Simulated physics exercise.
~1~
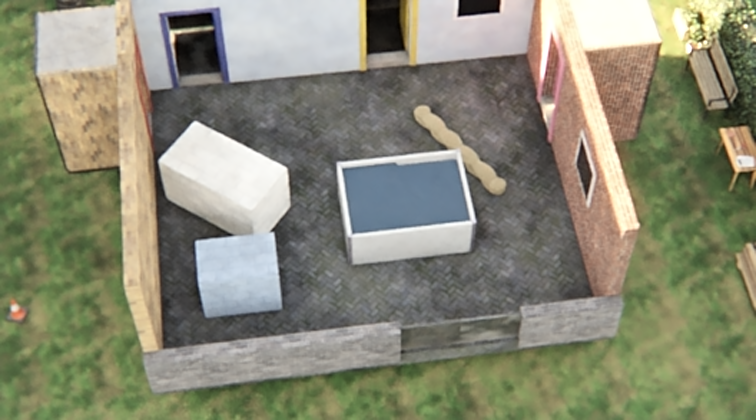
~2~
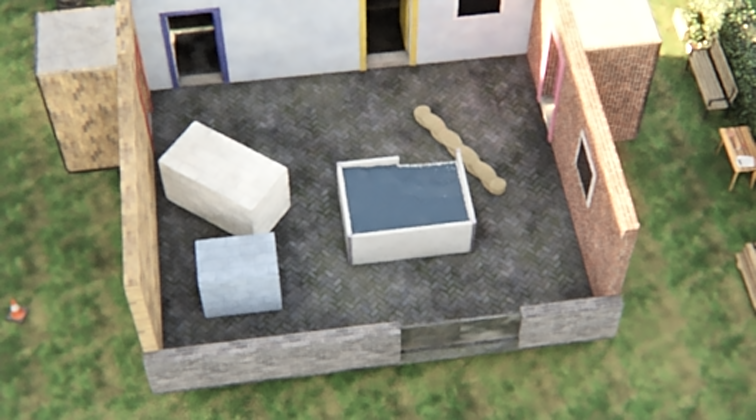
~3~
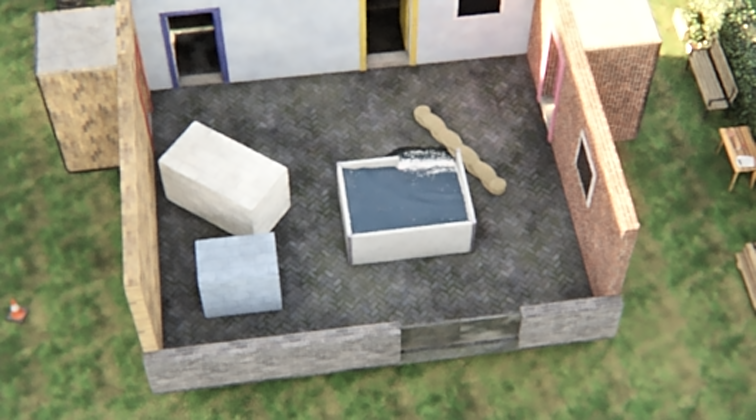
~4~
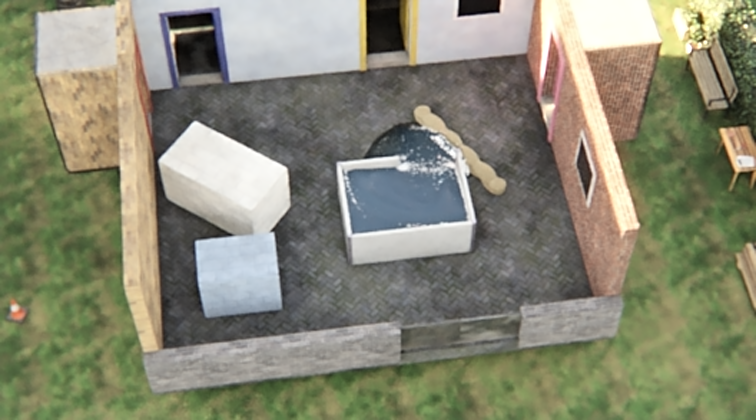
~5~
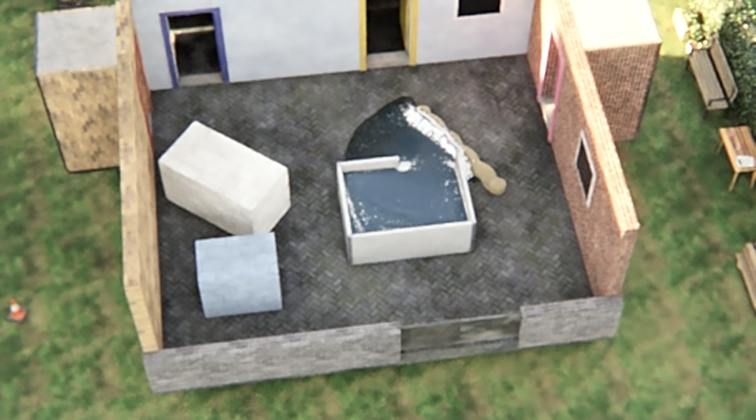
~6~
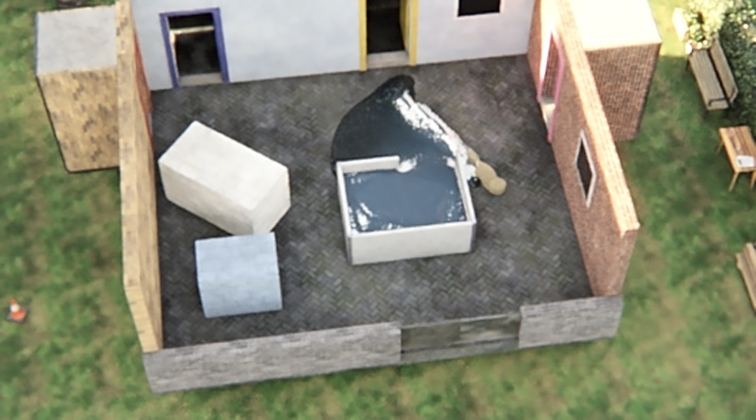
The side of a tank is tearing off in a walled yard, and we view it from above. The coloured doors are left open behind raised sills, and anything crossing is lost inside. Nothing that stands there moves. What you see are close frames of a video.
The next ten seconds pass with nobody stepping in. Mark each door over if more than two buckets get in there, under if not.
Red door - over; yellow door - over; pink door - under; blue door - over.
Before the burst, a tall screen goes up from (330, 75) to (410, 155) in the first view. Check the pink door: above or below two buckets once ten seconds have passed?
Door by door: Pink misses the mark.
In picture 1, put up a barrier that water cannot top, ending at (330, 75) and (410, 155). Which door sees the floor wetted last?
The red door comes last.
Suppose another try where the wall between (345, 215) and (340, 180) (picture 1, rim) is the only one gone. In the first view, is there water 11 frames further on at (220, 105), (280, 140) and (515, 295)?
The first spot is soaked, the second soaked and the third spared.
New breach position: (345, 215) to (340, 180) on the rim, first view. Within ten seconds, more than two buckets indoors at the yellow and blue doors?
Here the yellow door keeps within bounds, and the blue door gets too much.
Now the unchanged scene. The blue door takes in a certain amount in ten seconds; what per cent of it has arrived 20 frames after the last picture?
Roughly 0 per cent.
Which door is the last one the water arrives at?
It's the red one.
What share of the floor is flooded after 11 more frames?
Roughly 35 per cent.
A moment on, water covers 25 % of the floor; the red door not reached, the yellow door over two buckets in, the pink door not reached, the blue door not reached.
Next, water covers 35 % of the floor; the red door not reached, the yellow door far over two buckets in, the pink door wet at the sill, nothing in, the blue door wet at the sill, nothing in.
Then, water covers 50 % of the floor; the red door over two buckets in, the yellow door far over two buckets in, the pink door wet at the sill, nothing in, the blue door wet at the sill, nothing in.
Later, water covers 70 % of the floor; the red door far over two buckets in, the yellow door far over two buckets in, the pink door wet at the sill, nothing in, the blue door under two buckets in.
In the end, water covers 90 % of the floor; the red door far over two buckets in, the yellow door far over two buckets in, the pink door wet at the sill, nothing in, the blue door over two buckets in.
